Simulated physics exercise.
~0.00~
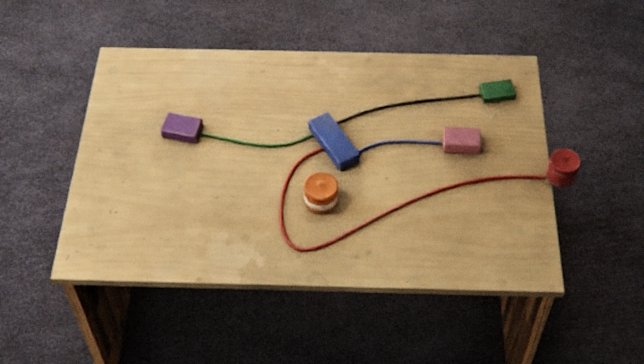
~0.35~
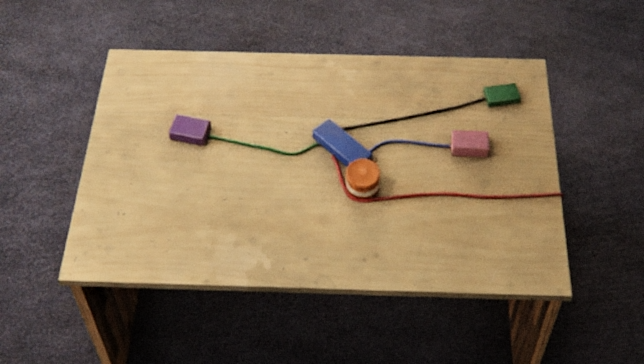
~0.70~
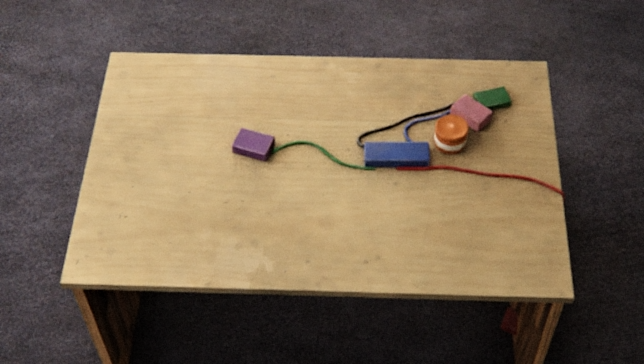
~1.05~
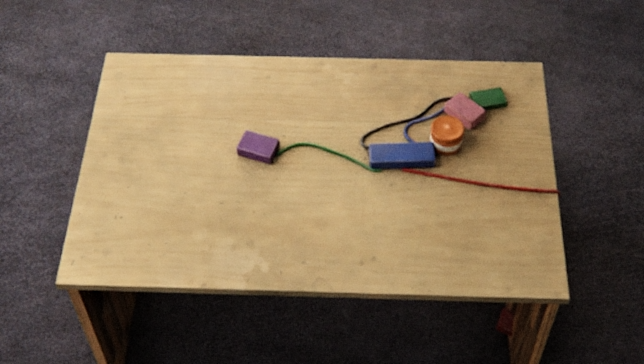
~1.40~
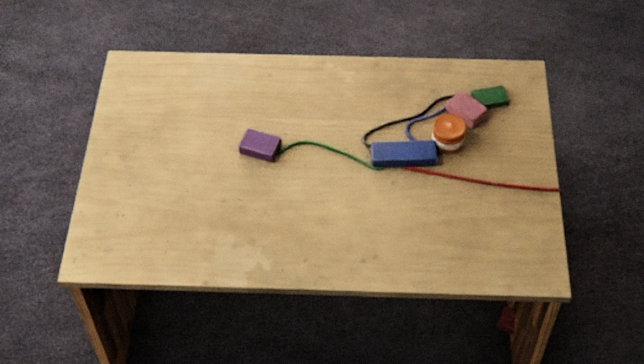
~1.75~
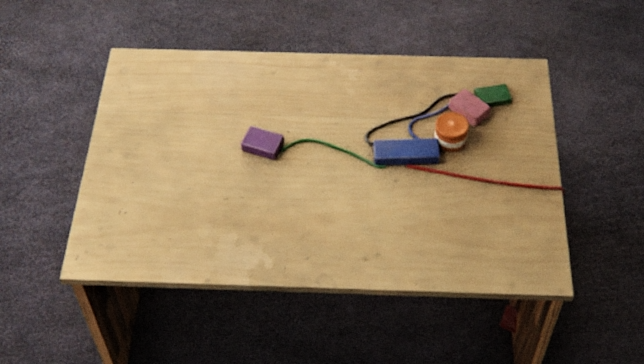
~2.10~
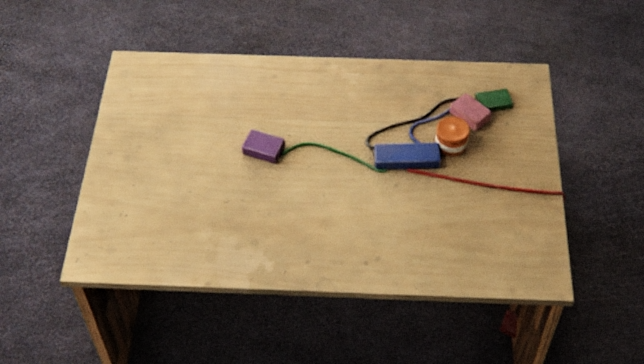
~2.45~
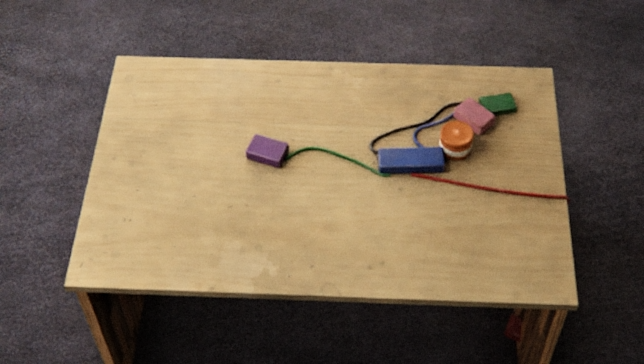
A red speaker dropped off the right edge of the desk, and its cable swept the orange canister along and dragged the blue strip rightward, pulling the purple, pink and green blocks after it before everything settled, with the red cable still hanging over the edge.
